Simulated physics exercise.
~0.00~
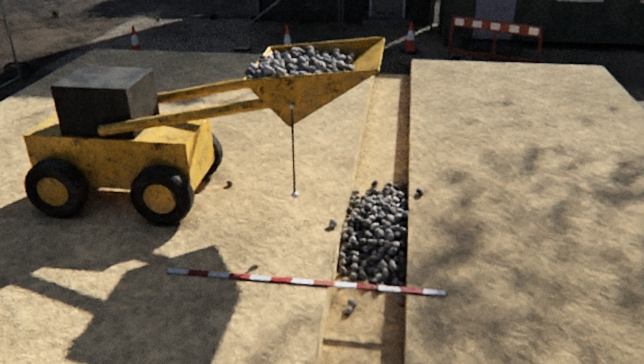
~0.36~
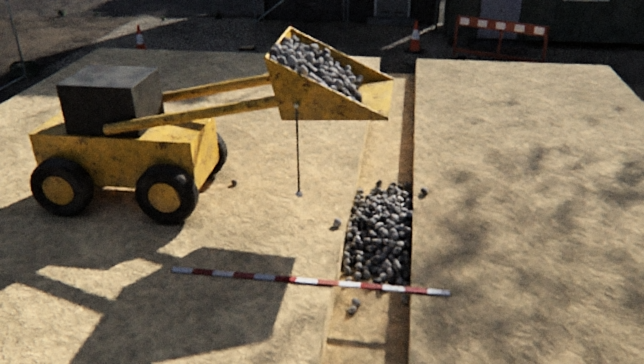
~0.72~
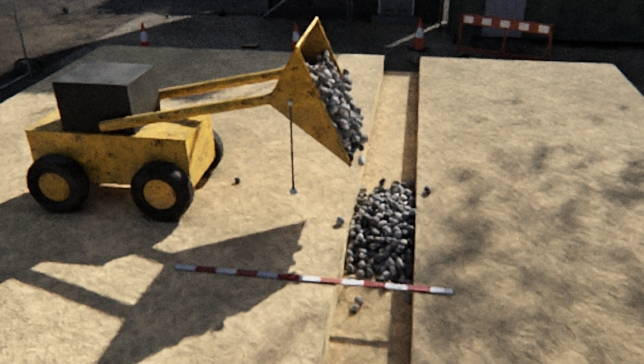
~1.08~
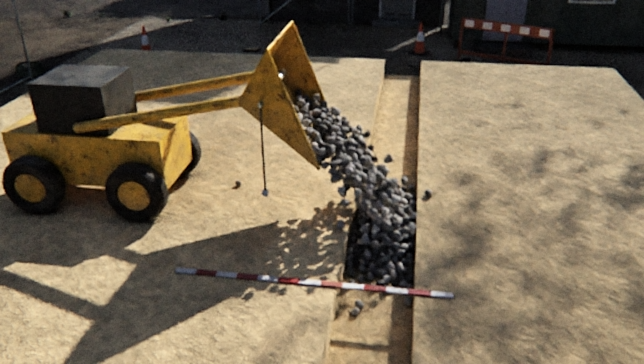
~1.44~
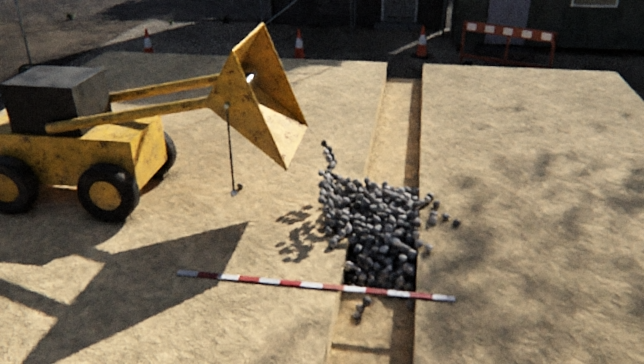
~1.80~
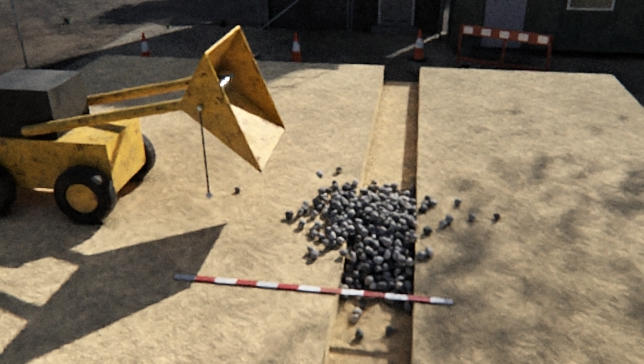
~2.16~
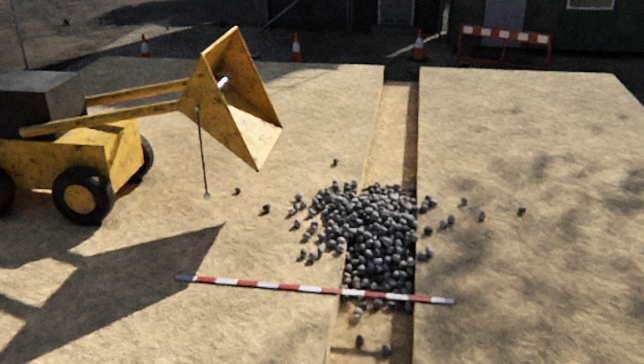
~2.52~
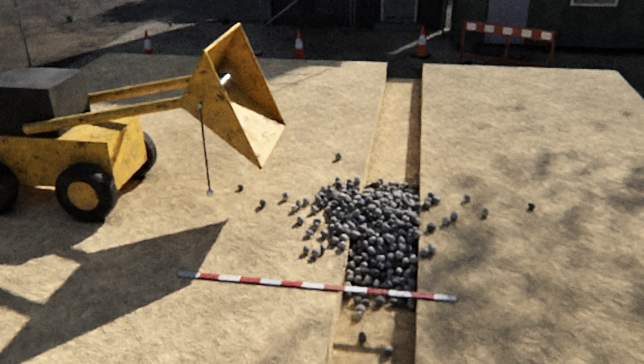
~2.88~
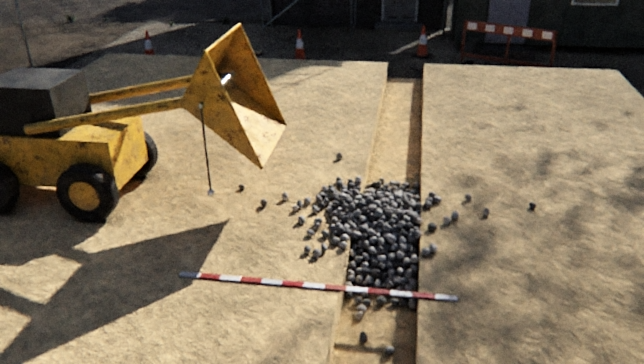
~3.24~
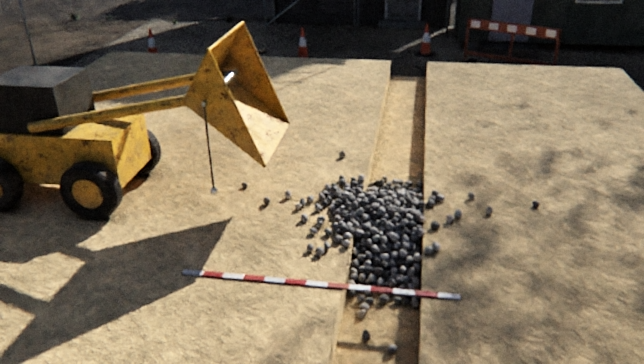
On a sandy yard with a narrow trench, a yellow loader tips its bucket and rolls back left as grey stones pour onto the earlier pile, mostly landing in the trench; a few scatter on both sides, and the emptied bucket stays tilted.
